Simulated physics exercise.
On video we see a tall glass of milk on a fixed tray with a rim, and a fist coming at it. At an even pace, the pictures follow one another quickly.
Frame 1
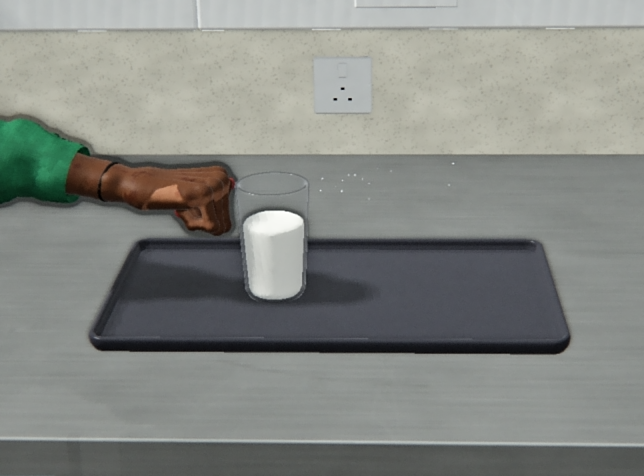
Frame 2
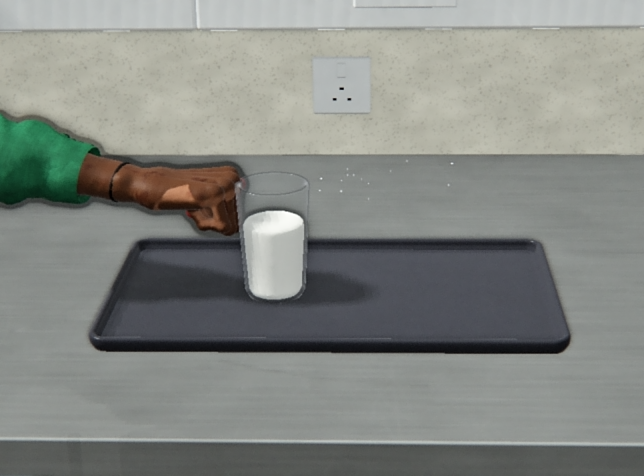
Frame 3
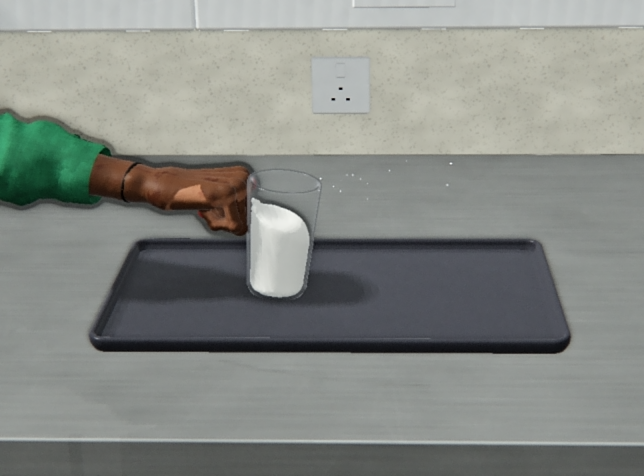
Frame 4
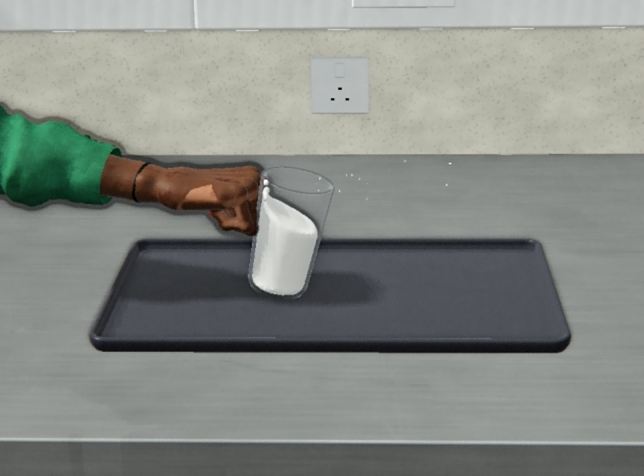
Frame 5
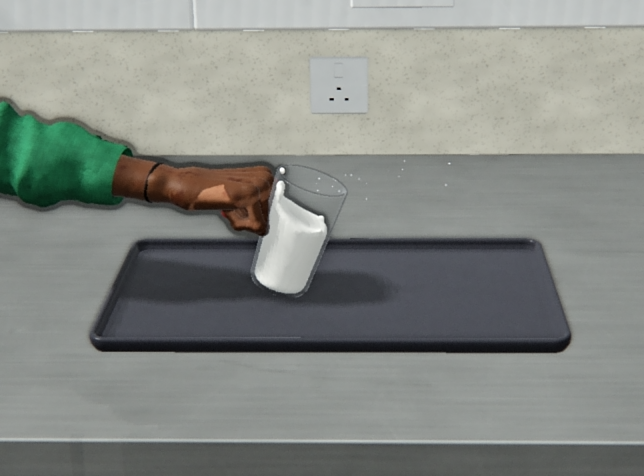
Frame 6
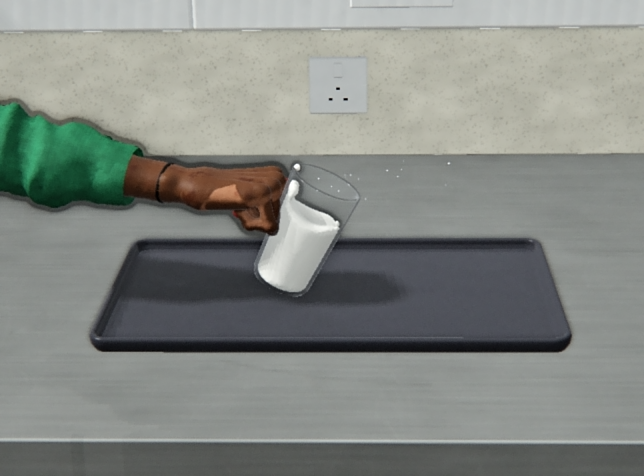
On a grey counter, a fist at the end of a green-sleeved arm moves right against a glass of milk standing on a dark tray, and the glass leans steadily rightward as the milk sloshes up its left side.
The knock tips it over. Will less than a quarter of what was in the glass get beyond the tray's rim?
No, a quarter or more gets past the rim.
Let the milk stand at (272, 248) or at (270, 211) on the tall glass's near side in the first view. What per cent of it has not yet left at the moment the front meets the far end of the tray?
About 55 per cent, then about 55 per cent.
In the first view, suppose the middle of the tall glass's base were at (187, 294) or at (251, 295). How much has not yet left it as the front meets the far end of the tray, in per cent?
40 %, then 60 %.
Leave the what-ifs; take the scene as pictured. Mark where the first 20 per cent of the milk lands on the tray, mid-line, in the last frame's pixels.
I'd point to somewhere close to pixel (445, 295).
A moment on, the tall glass is falling and 100 per cent is in the glass, 0 on the tray and 0 above or beyond its rim.
Next, the tall glass lies on its side and 70 per cent is in the glass, 17 on the tray and 12 above or beyond its rim.
Then the tall glass lies on its side and 34 per cent is in the glass, 48 on the tray and 18 above or beyond its rim.
Later the tall glass lies on its side and 17 per cent is in the glass, 43 on the tray and 40 above or beyond its rim.
In the end 62 per cent is held by tray and glass, 38 is off the tray.
